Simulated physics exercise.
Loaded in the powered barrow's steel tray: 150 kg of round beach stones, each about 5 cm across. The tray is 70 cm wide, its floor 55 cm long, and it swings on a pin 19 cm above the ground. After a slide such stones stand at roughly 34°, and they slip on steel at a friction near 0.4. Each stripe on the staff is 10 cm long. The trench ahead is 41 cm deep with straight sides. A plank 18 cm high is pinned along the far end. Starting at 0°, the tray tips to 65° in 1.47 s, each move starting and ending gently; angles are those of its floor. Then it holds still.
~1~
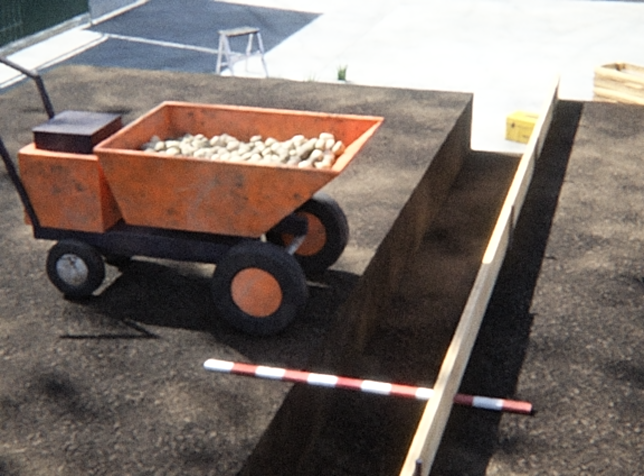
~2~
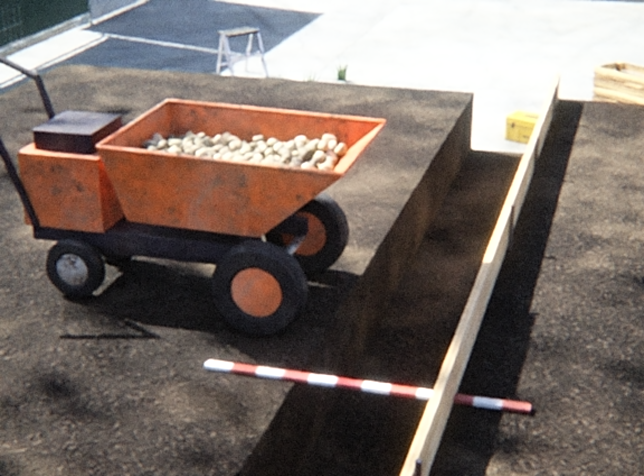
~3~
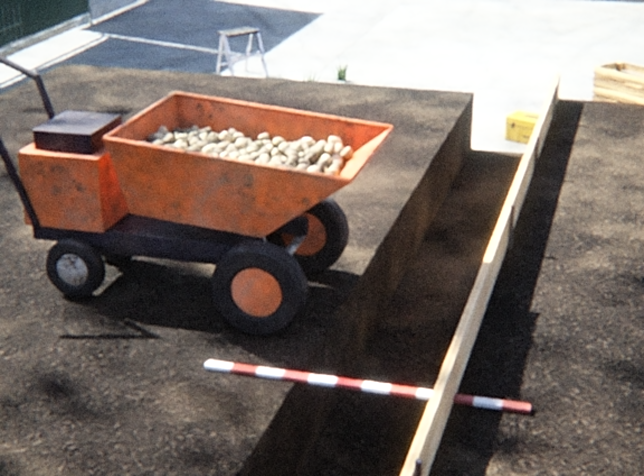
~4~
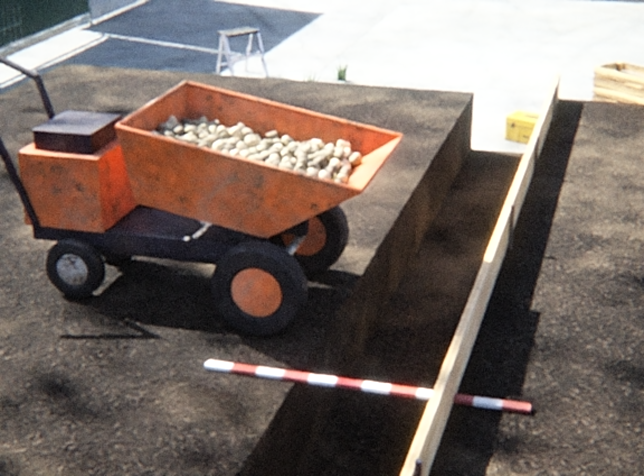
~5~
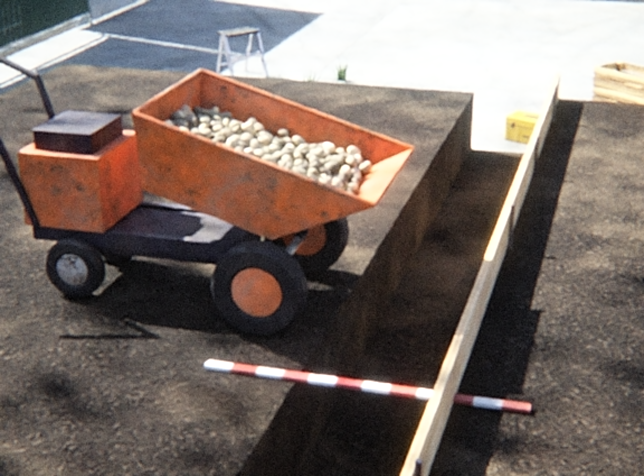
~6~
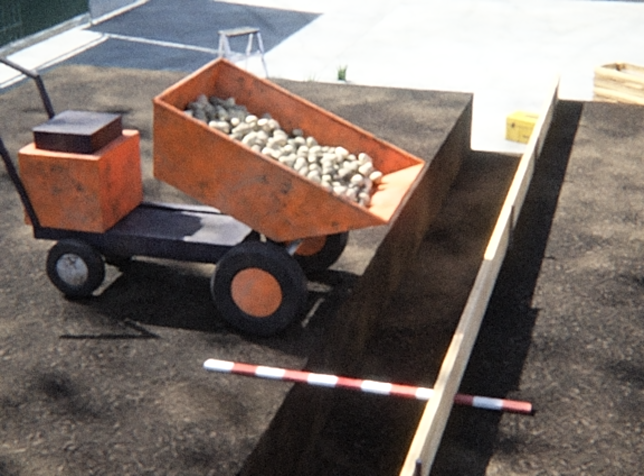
The orange tray full of pale stones tilts down to the right beside a trench.
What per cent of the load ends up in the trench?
About 93 per cent.
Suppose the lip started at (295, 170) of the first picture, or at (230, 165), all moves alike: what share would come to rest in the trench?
First some 100, then 100 per cent.
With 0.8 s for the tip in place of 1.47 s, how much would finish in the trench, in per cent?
It would be near 90 per cent.
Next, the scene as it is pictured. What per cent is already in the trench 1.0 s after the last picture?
Some 45 per cent.
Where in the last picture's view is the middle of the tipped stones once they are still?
Around (428, 392).
Then, 0.5 s after the last picture the floor is at 55°, 100 % in the tray; the foremost stones are at (424, 276).
Then, 1.0 s after the last picture the floor is at 65°, 53 % in the tray, 43 % in the trench, 4 % past the trench; the foremost stones are at (527, 308).
Then, 1.3 s after the last picture the floor is at 65°, 17 % in the tray, 76 % in the trench, 7 % past the trench; the foremost stones are at (608, 316).
Then, 3.3 s after the last picture the floor is at 65°, 0 % in the tray, 93 % in the trench, 7 % past the trench; the foremost stones are past the picture's edge.
